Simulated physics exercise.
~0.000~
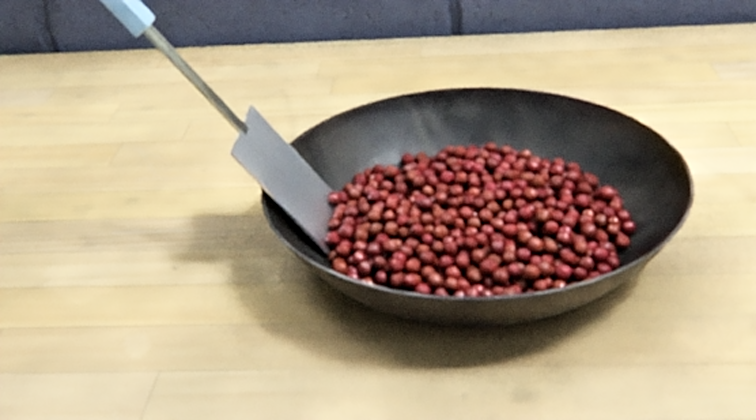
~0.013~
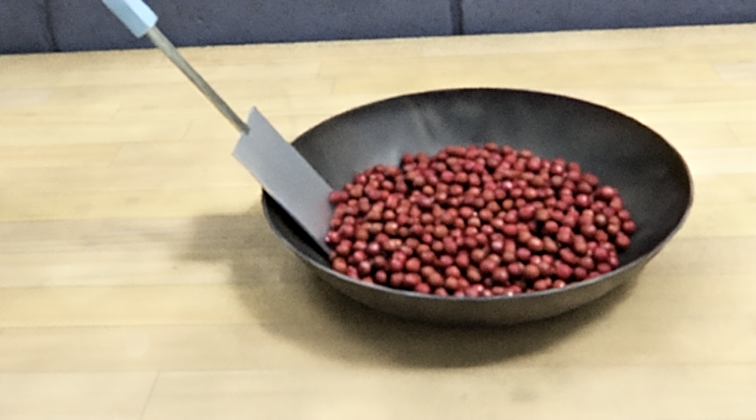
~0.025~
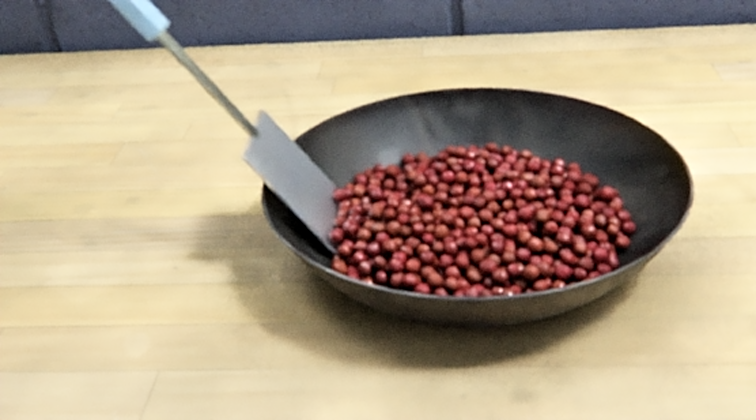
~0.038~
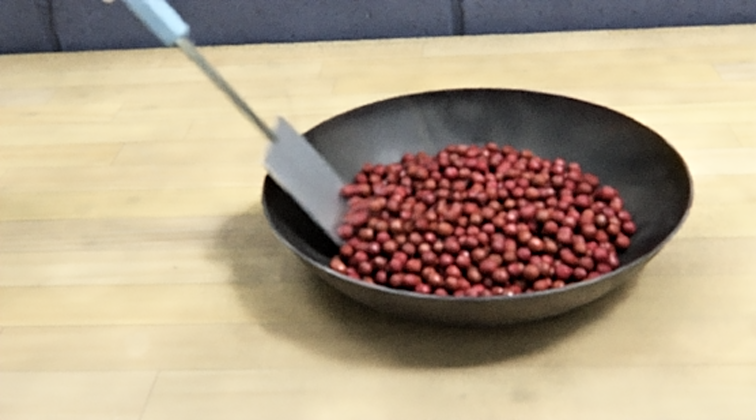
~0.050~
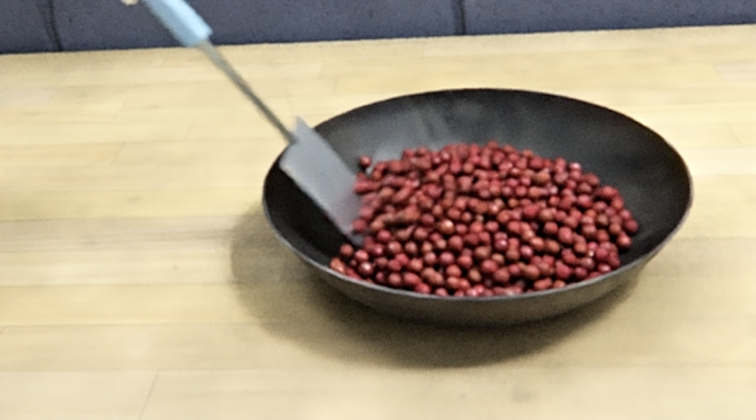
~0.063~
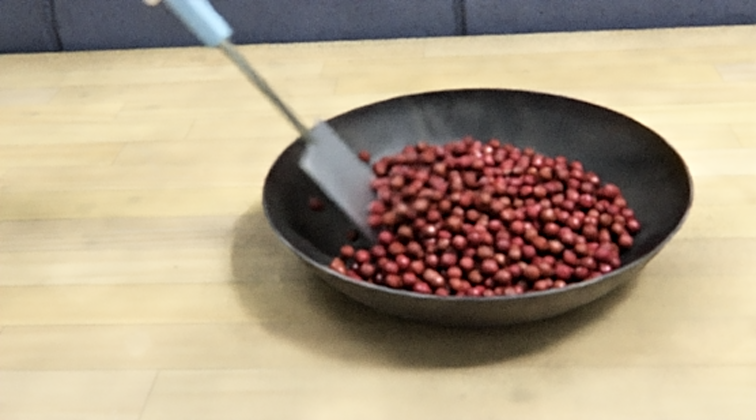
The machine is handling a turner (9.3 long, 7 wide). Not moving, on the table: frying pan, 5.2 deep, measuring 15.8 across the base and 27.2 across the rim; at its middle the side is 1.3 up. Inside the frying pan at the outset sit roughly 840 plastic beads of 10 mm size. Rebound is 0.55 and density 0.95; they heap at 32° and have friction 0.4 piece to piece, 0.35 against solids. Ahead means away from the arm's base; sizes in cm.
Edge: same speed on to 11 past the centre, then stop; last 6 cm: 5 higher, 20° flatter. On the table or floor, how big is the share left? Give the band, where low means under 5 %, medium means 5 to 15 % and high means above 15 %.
Band: High.
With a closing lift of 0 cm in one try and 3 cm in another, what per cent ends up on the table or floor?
Roughly 30 per cent, then 25 per cent.
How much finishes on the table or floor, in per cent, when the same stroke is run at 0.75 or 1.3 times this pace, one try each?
Some 20 per cent, then some 30 per cent, on the table or floor.
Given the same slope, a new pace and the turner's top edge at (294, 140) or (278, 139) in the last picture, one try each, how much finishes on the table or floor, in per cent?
Try one roughly 20 per cent; try two roughly 15 per cent.
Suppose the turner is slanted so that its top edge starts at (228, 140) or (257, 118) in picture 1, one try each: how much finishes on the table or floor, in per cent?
First try around 25 percent, second around 25 percent.
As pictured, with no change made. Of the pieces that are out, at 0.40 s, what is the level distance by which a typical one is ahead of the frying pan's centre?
26 cm.
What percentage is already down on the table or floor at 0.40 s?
Share at that moment: About 5 %.
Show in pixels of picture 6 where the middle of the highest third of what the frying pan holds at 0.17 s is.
(570, 183).
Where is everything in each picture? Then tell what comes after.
The first picture shows turner top edge at (241, 128), sloping 55°; upper third of the load around (472, 211), from x 330 to 630, top at y 150; 838 in the frying pan.
The second picture shows turner top edge at (243, 128), sloping 55°; upper third of the load around (473, 211), from x 335 to 630, top at y 150.
The third picture shows turner top edge at (253, 132), sloping 55°; upper third of the load around (471, 211), from x 335 to 630, top at y 150.
The fourth picture shows turner top edge at (271, 137), sloping 55°; upper third of the load around (471, 208), from x 335 to 630, top at y 150.
The fifth picture shows turner top edge at (291, 140), sloping 55°; upper third of the load around (465, 204), from x 330 to 630, top at y 145.
The sixth picture shows turner top edge at (311, 140), sloping 55°; upper third of the load around (464, 199), from x 315 to 635, top at y 145; 838 in the frying pan.
After 0.12 s, sloping 55°, highest piece 7 above the table; 838 in the frying pan.
After 0.17 s, sloping 51°, highest piece 8 above the table; 838 in the frying pan.
After 0.40 s, sloping 35°, highest piece 20 above the table; 630 in the frying pan, 55 on the table or floor, 153 on the blade or in flight.
After 1.45 s, sloping 35°, highest piece 4 above the table; 630 in the frying pan, 208 on the table or floor.
At rest, 630 in the frying pan, 208 on the table or floor. That is 25 % on the table or floor.
